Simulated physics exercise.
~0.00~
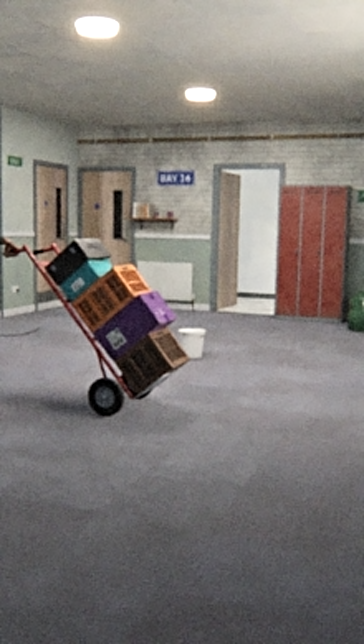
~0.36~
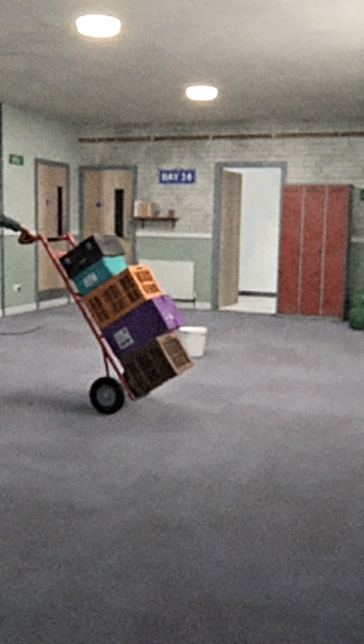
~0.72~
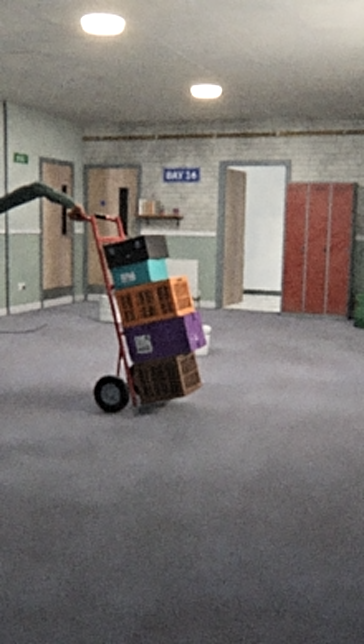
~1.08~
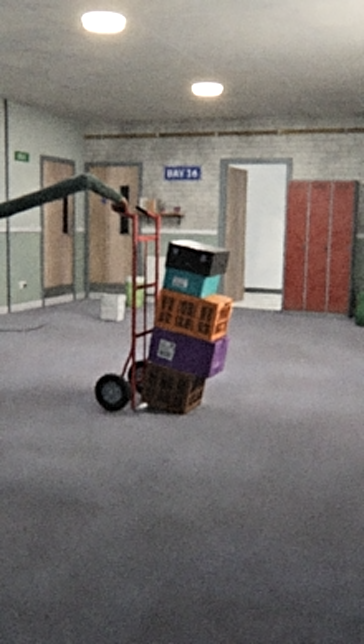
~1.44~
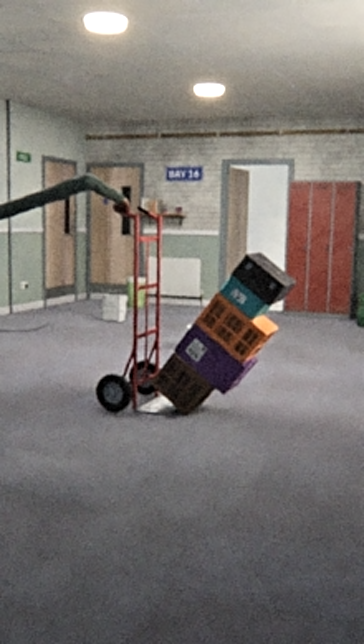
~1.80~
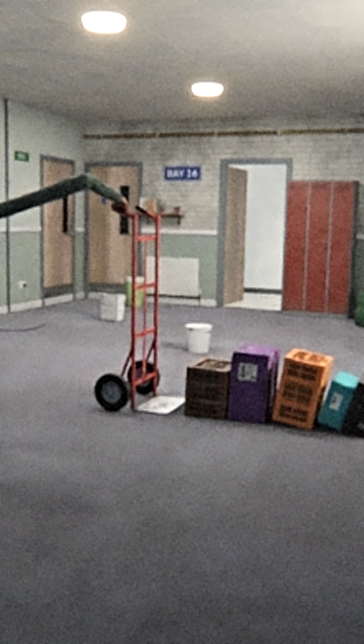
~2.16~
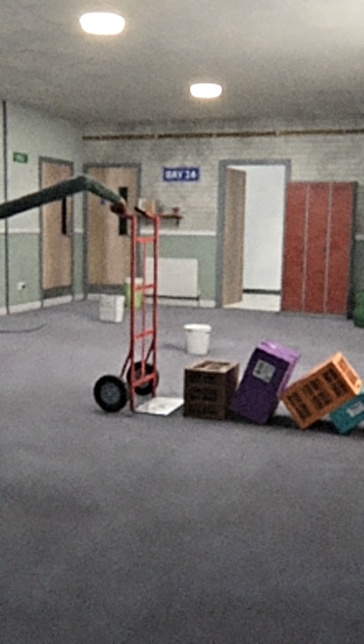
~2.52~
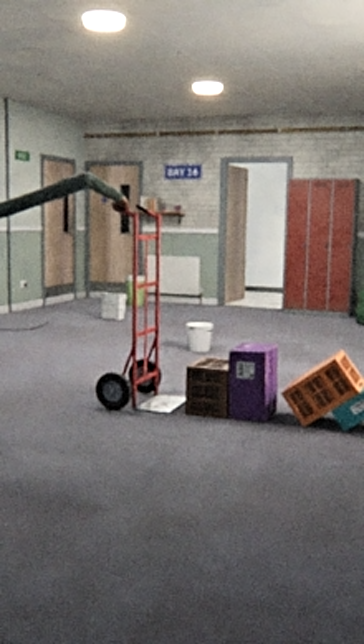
A stack of crates and boxes on a hand truck tips right and topples across the floor.
